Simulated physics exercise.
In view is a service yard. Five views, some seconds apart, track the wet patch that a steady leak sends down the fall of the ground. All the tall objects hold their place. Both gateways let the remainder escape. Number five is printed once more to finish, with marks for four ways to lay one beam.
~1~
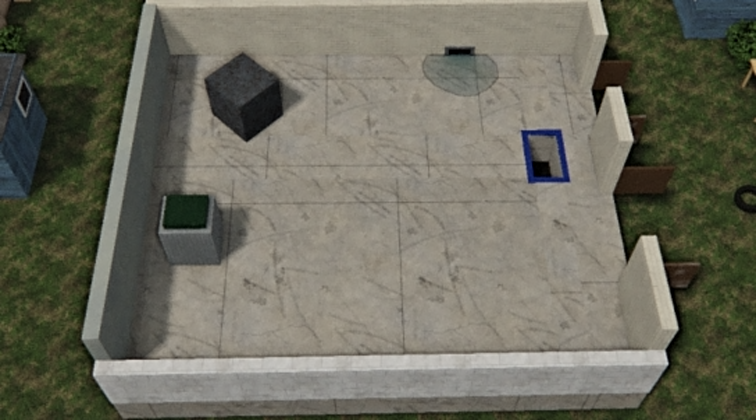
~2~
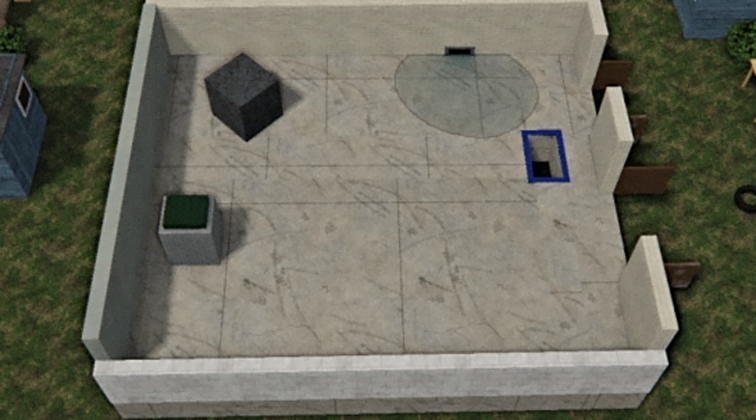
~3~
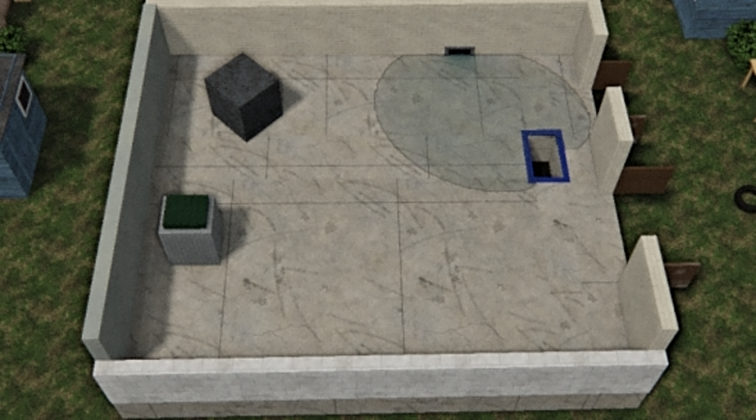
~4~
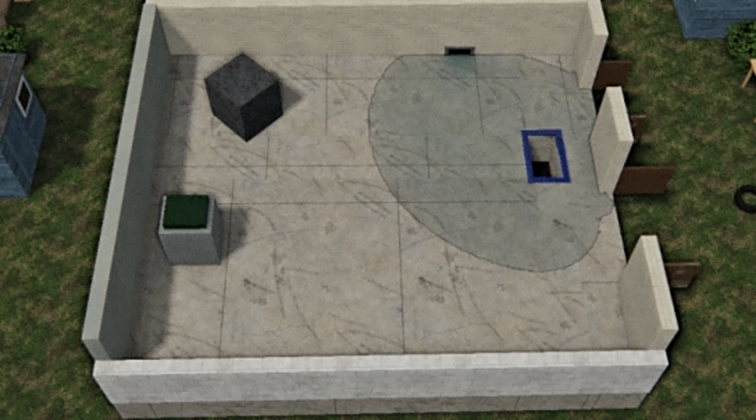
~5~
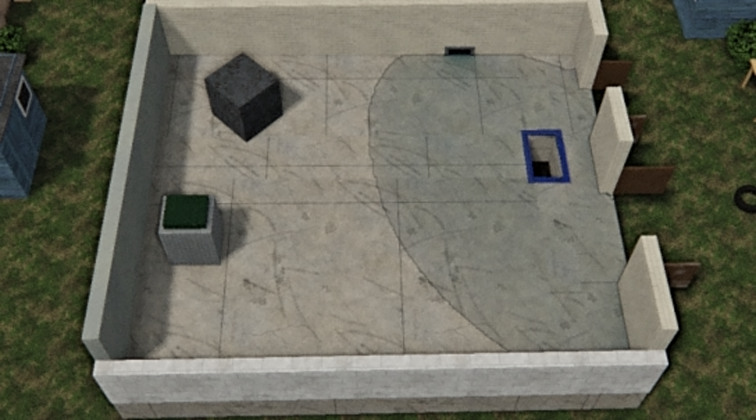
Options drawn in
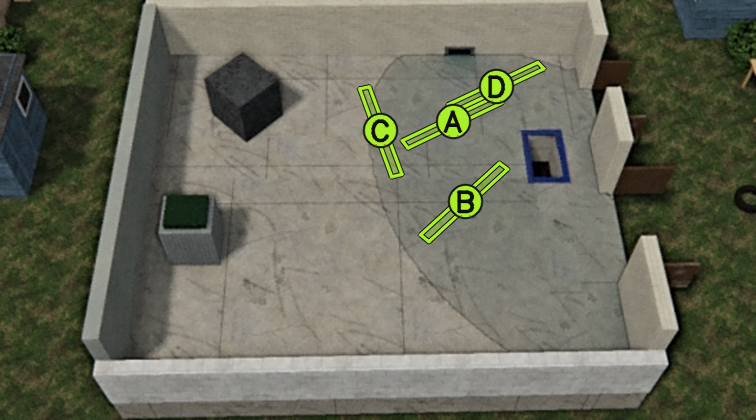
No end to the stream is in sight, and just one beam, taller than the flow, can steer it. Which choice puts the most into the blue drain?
Position B does it best.
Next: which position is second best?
Here it is position C.
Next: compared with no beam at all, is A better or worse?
It is worse.
On the marked copy, A from (405, 144) to (499, 99); B from (424, 238) to (503, 166); C from (364, 87) to (396, 175); D from (450, 108) to (540, 65).
Choosing A, about 6 % of the stream goes into the blue drain, about 87 % out by the gates.
Choosing B, about 41 % of the stream goes into the blue drain, about 51 % out by the gates.
Choosing C, about 26 % of the stream goes into the blue drain, about 68 % out by the gates.
Choosing D, about 6 % of the stream goes into the blue drain, about 89 % out by the gates.
